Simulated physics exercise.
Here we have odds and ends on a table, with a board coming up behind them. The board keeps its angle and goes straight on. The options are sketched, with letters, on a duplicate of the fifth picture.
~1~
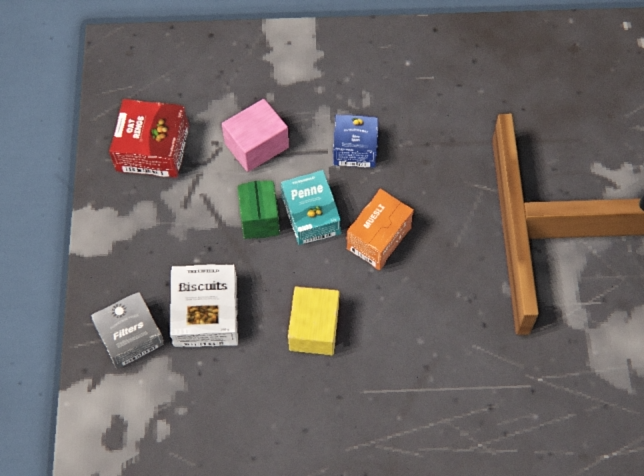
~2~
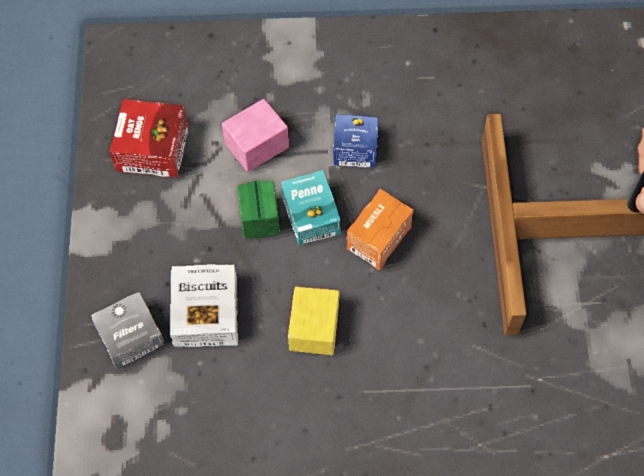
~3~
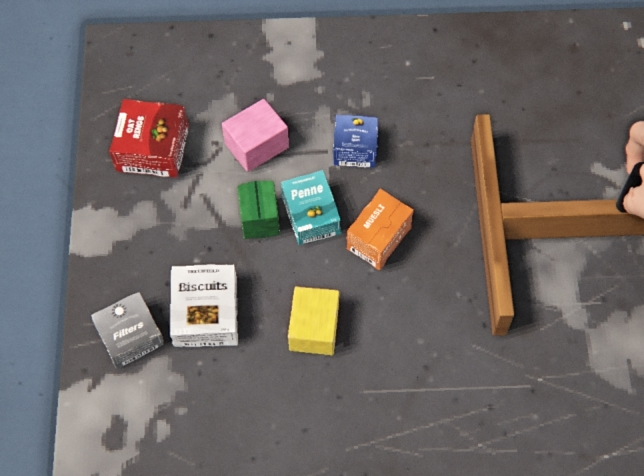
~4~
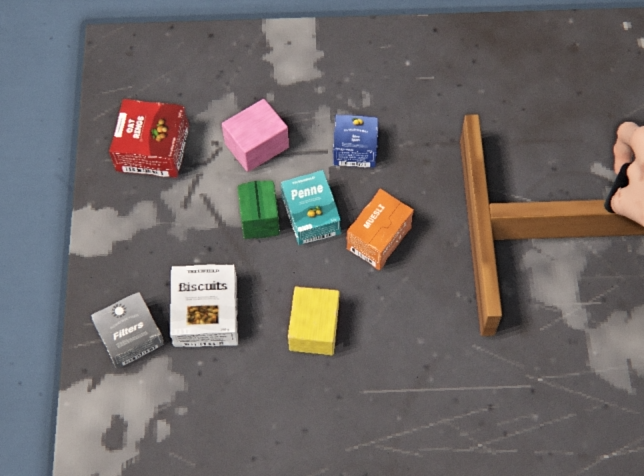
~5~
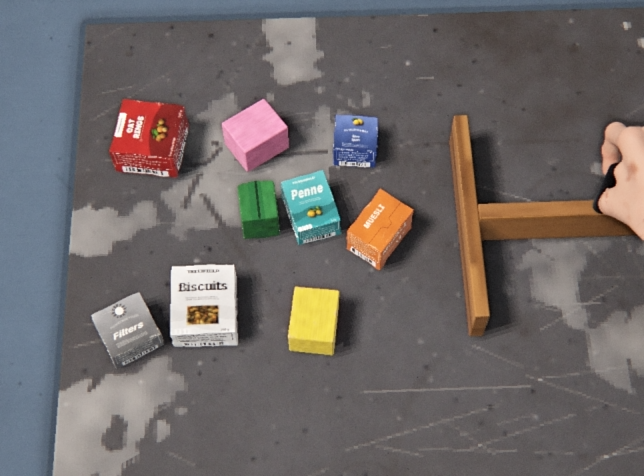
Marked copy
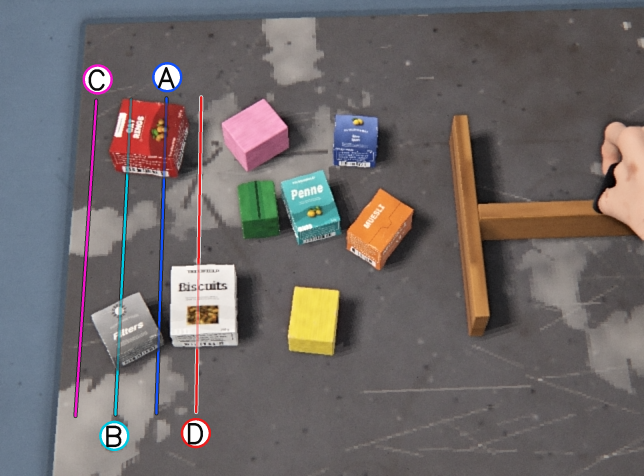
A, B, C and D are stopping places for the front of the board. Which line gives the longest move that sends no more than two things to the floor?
No third one falls up to A.
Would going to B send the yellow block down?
No.
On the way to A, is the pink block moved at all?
By then, yes.
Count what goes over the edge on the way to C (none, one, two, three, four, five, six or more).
Six or more.
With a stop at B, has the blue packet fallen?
No.
On the marked copy, A at (162, 245); B at (124, 246); C at (87, 247); D at (199, 244).
Following A. Soon after the start, board (358, 215); blue packet (323, 144); green box (246, 207).
Later, board (246, 218); grey box (99, 323); red packet (113, 133).
In the end, board (162, 221); red packet over the edge; grey box over the edge; two fallen.
As for the rest, B drops five; C drops nine; D is within the limit but short.
